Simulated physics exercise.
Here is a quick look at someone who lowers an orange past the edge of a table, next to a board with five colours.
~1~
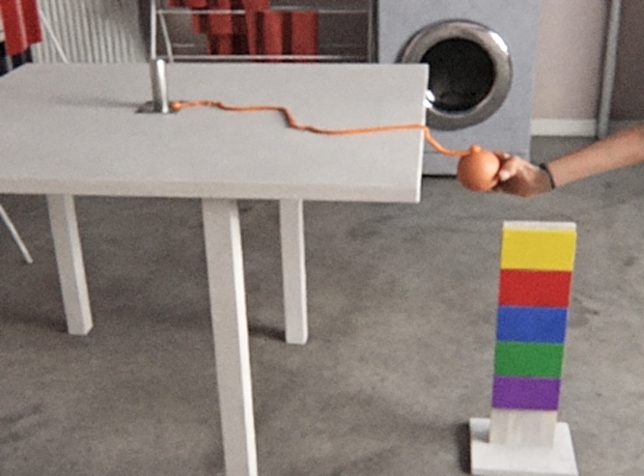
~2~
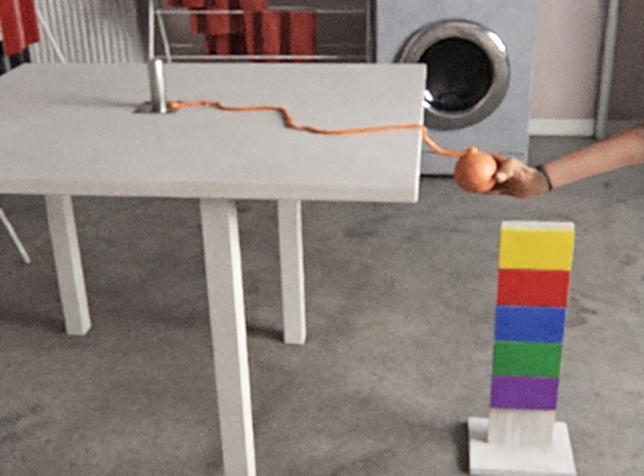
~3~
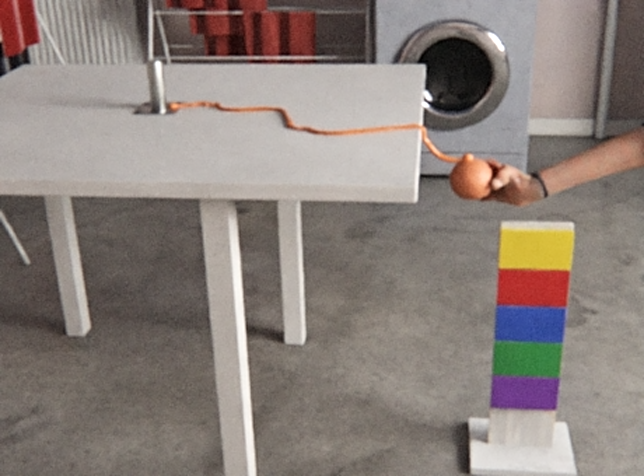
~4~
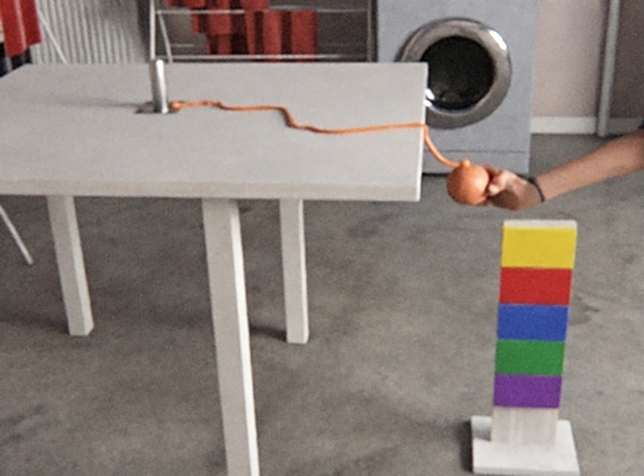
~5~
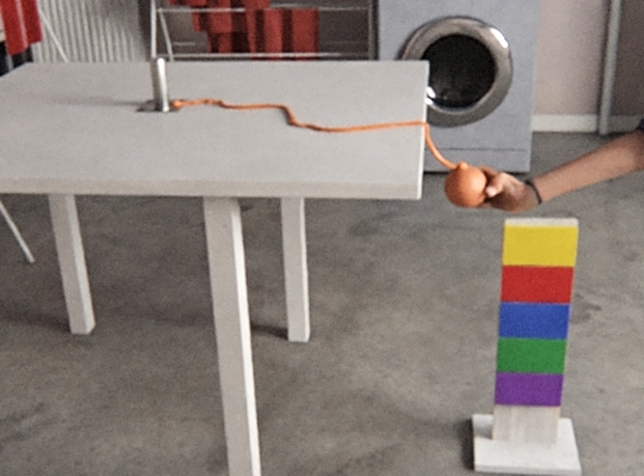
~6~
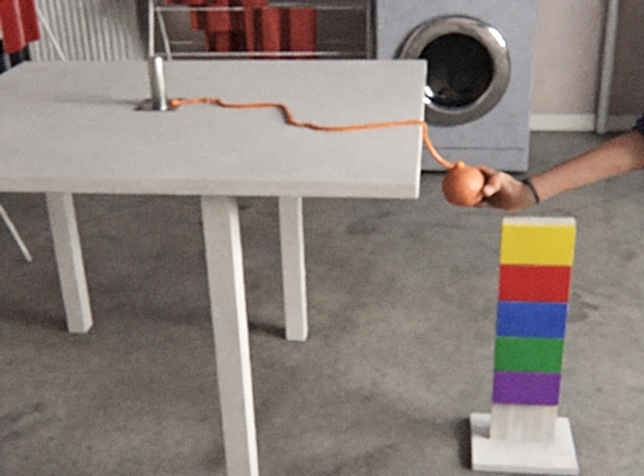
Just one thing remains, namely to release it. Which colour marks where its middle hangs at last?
Red.
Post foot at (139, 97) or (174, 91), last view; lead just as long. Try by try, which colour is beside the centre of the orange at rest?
Trial 1 - yellow; trial 2 - red.
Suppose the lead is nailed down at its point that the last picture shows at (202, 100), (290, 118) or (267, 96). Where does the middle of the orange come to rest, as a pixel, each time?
For the three tries you'd see (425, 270), (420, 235) and (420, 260).
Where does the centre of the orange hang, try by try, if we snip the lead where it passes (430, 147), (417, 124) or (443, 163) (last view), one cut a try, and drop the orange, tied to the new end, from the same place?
One spot per try: (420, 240), (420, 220), and (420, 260).
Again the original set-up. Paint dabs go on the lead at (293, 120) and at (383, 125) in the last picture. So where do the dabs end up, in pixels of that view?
(358, 115) and (422, 166).
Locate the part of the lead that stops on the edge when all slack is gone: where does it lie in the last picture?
The piece you want is at about (337, 129).
Early on, orange near (407, 277); level with red.
Midway, orange near (431, 278); level with red.
Finally, orange near (423, 279); level with red. Its centre hangs level with the red band.
